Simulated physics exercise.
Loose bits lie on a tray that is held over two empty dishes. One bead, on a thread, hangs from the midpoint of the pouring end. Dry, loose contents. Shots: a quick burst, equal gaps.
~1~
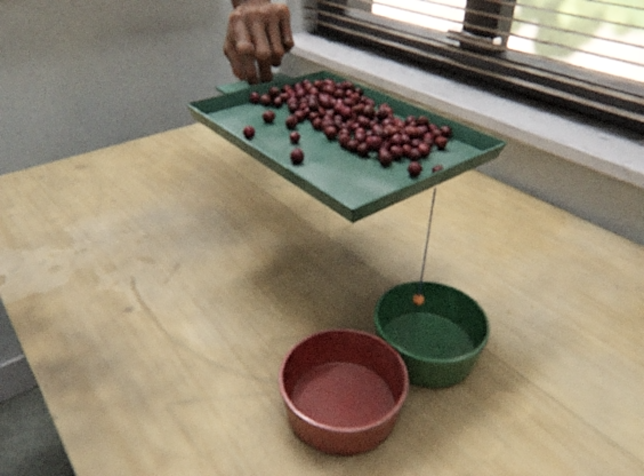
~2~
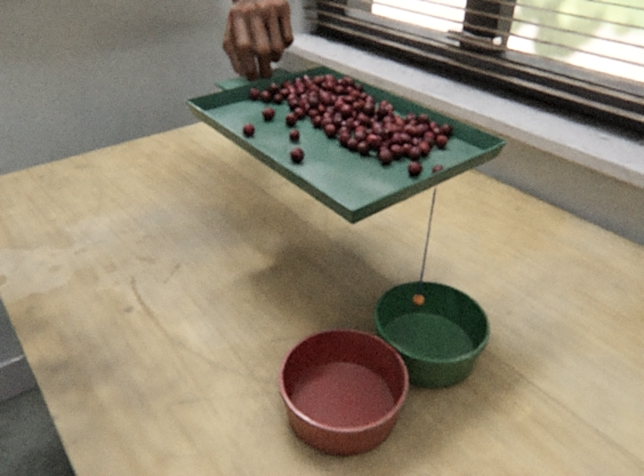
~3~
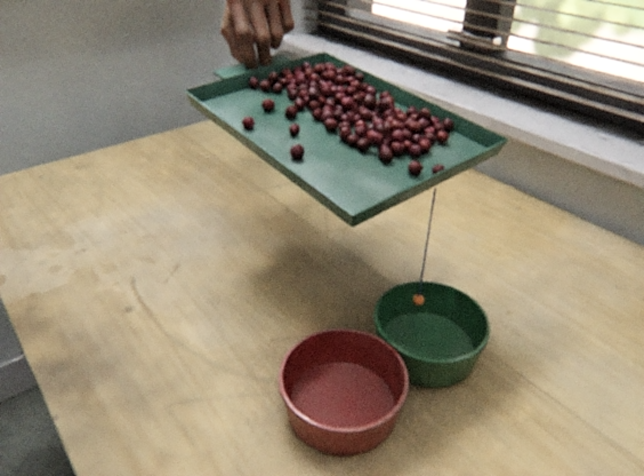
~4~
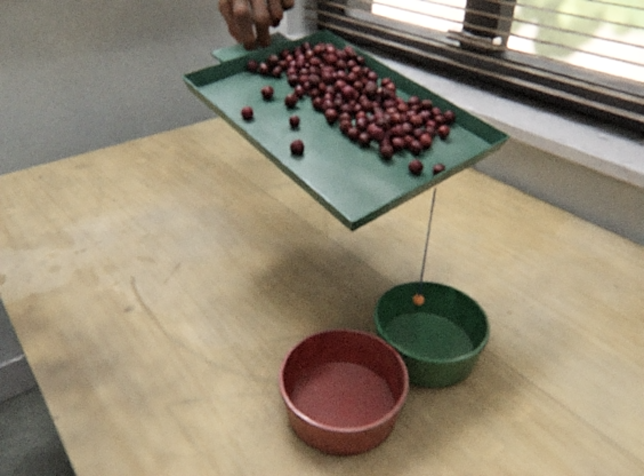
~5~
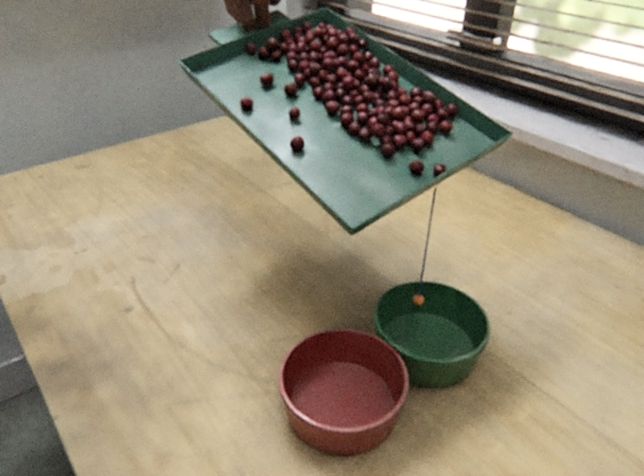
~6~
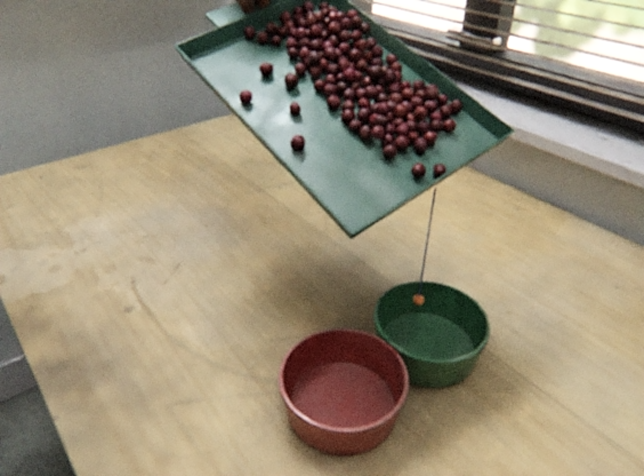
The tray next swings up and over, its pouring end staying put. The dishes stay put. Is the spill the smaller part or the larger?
Most reaches the dishes.
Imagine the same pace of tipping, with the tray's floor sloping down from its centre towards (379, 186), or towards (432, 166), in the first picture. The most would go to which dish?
The first try: Left. The second: The right dish.
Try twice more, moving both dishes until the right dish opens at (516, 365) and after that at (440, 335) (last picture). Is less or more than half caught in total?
Well, not up to half at the first spot and in excess of half at the second.
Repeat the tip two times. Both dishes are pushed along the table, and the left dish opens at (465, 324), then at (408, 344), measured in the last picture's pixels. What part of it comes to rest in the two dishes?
First 0 per cent, second 40 per cent.
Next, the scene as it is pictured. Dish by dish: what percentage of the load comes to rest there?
The left dish keeps near 70 in a hundred, the right dish near 10 in a hundred.
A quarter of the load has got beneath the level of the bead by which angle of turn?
Around 75 degrees of turn.
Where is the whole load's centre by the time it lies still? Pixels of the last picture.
The centre settles at about (354, 399).
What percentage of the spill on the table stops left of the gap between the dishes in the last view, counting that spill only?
Estimate: About 30 percent.
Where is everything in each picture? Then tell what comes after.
In the first frame, corners of the pouring end (354, 204) and (500, 142), level; middle of the load (345, 114), dried cherries; left dish (385, 430); right dish (473, 364); bead on its thread (418, 300).
In the second frame, corners of the pouring end (354, 206) and (500, 141), level; middle of the load (345, 112).
In the third frame, corners of the pouring end (354, 210) and (501, 138), tipped barely, lowest at the left corner; middle of the load (346, 103).
In the fourth frame, corners of the pouring end (354, 216) and (503, 135), tipped a little, lowest at the left corner; middle of the load (346, 91).
In the fifth frame, corners of the pouring end (354, 221) and (505, 132), tipped clearly, lowest at the left corner; middle of the load (348, 79).
In the sixth frame, corners of the pouring end (353, 227) and (508, 129), tipped clearly, lowest at the left corner; middle of the load (350, 69), about a tenth on the move; left dish (385, 430); right dish (473, 364).
Just after the last frame, tray tipped steeply; the larger part on the tray; just a few in the left dish; just a few outside both; roughly a quarter in the air.
A moment on, tray tipped past a quarter turn; about a tenth on the tray; roughly half in the left dish; about a tenth in the right dish; roughly a quarter outside both; about a tenth in the air.
Further on, tray tipped past a quarter turn; roughly two thirds in the left dish; about a tenth in the right dish; roughly a quarter outside both.
When it is over, tray tipped past a quarter turn; roughly two thirds in the left dish; about a tenth in the right dish; roughly a quarter outside both.
